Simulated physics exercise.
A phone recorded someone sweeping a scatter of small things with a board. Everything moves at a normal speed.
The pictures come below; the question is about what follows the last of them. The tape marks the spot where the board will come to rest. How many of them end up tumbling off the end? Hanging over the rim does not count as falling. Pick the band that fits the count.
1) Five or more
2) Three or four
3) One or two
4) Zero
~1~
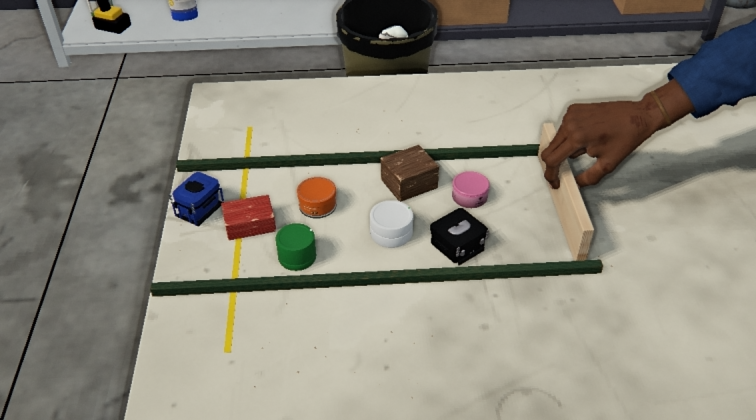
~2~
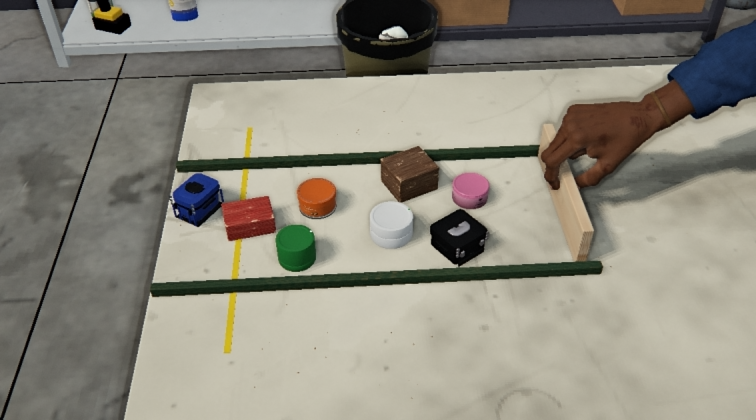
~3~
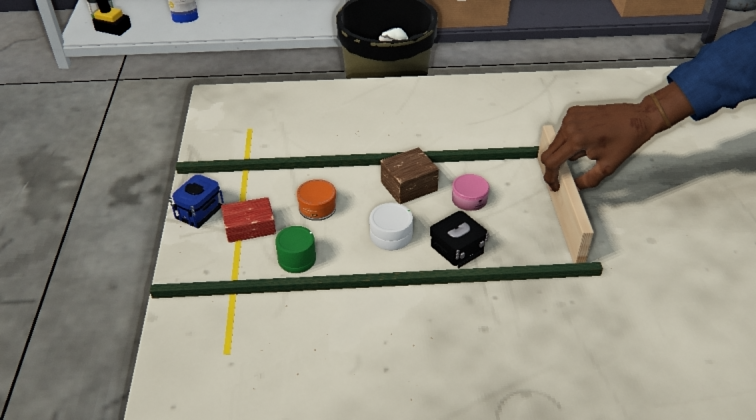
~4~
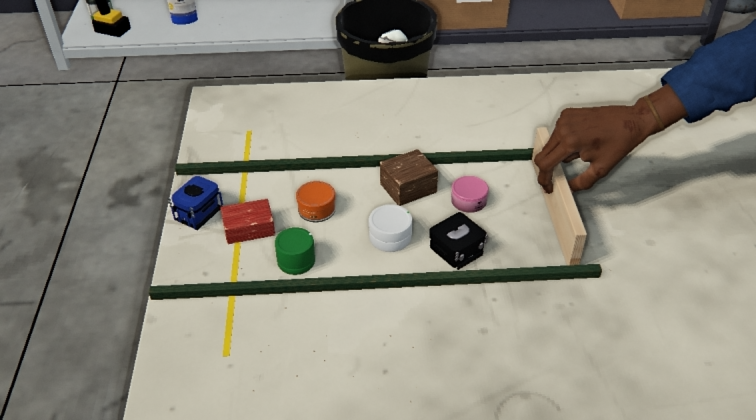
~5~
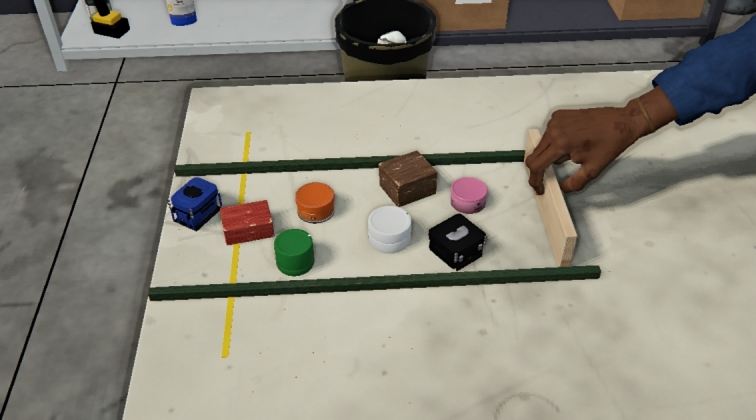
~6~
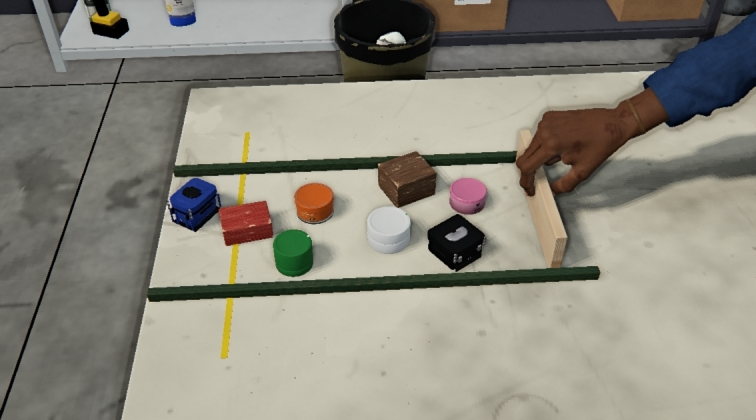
3, one or two.
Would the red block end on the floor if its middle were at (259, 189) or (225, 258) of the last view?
Keeps its place, then goes off the end.
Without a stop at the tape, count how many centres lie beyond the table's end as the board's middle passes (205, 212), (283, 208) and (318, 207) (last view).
Respectively 4, 0 and 0.
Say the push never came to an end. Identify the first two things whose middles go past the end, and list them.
It goes the blue case and after it the red block.
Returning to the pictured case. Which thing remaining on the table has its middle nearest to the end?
The green lid.
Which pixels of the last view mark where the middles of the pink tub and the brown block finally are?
The pink tub comes to rest at (220, 211), and the brown block comes to rest at (218, 180).
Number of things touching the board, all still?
The answer is 3.
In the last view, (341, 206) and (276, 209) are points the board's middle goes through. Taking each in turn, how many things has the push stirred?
The counts are 7 and 8.
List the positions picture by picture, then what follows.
In the first picture, blue case (198, 199); red block (249, 217); green lid (296, 247); board (563, 190); tape (240, 222).
In the second picture, red block (249, 218); black case (458, 238).
In the third picture, green lid (296, 249); orange pot (317, 200).
In the fourth picture, blue case (197, 202); white lid (390, 228).
In the fifth picture, red block (247, 222); brown block (408, 179).
In the sixth picture, blue case (195, 204); red block (246, 223); green lid (293, 253); board (539, 197); tape (238, 228).
Early on, none off yet; blue case at rest near (195, 204); red block at rest near (246, 223); green lid at rest near (293, 253).
A while later, none off yet; blue case at rest near (195, 204); red block moving near (239, 225); green lid travelled about its own width near (259, 254).
Finally, the number that fall off is one or two; lost, red block and blue case.
